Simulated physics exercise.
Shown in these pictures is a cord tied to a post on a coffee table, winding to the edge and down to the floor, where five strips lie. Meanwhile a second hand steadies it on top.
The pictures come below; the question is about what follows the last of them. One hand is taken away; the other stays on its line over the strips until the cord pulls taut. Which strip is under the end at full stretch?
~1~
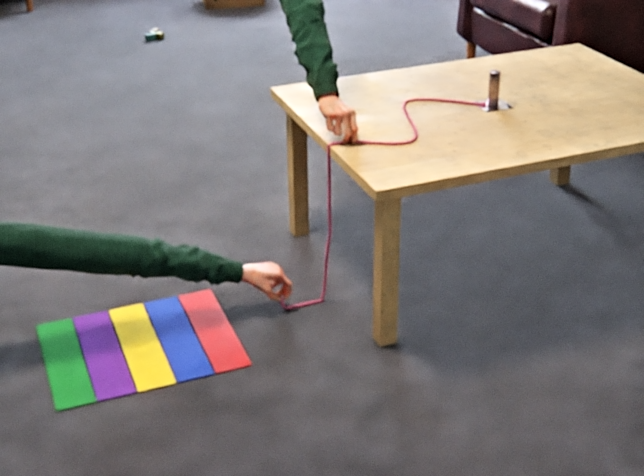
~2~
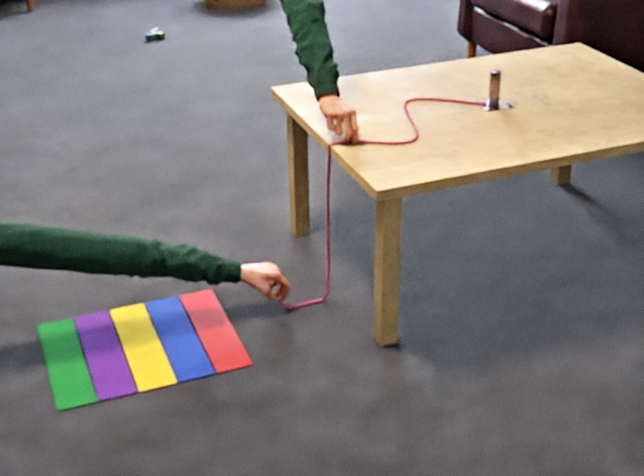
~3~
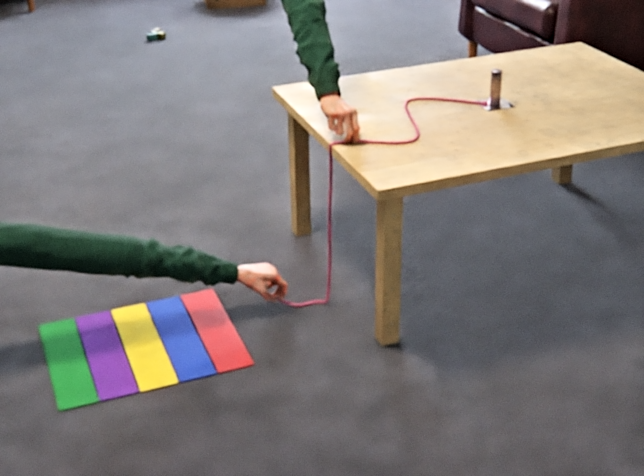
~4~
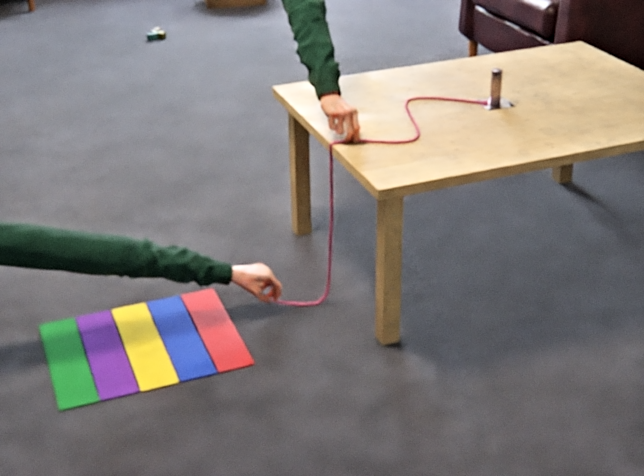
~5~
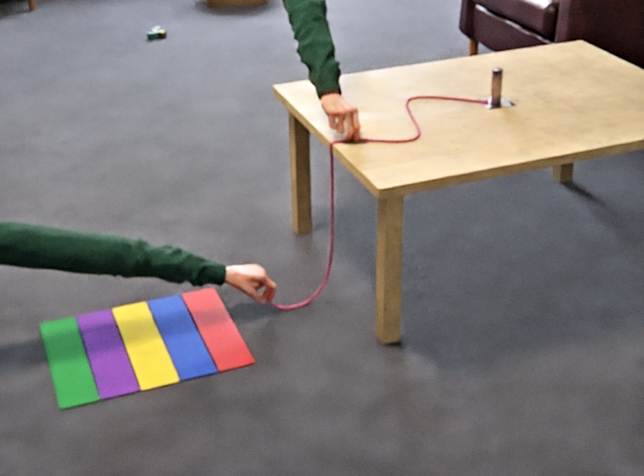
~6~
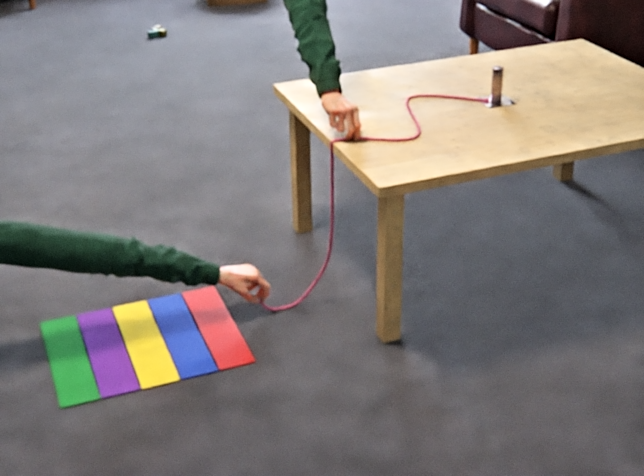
The green strip.
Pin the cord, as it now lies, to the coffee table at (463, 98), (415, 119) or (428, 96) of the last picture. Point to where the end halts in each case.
First try near (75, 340), second near (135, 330), third near (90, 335).
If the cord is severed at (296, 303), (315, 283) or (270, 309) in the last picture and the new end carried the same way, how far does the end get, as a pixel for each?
First (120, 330), then (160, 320), then (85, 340).
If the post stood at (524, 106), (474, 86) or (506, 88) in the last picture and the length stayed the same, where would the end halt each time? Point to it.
Close to (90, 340), (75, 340) and (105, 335) in that order.
Soon after, end near (134, 328); over yellow.
After that, end near (91, 337); over purple.
At the stop, end near (65, 343); over green. Over green.
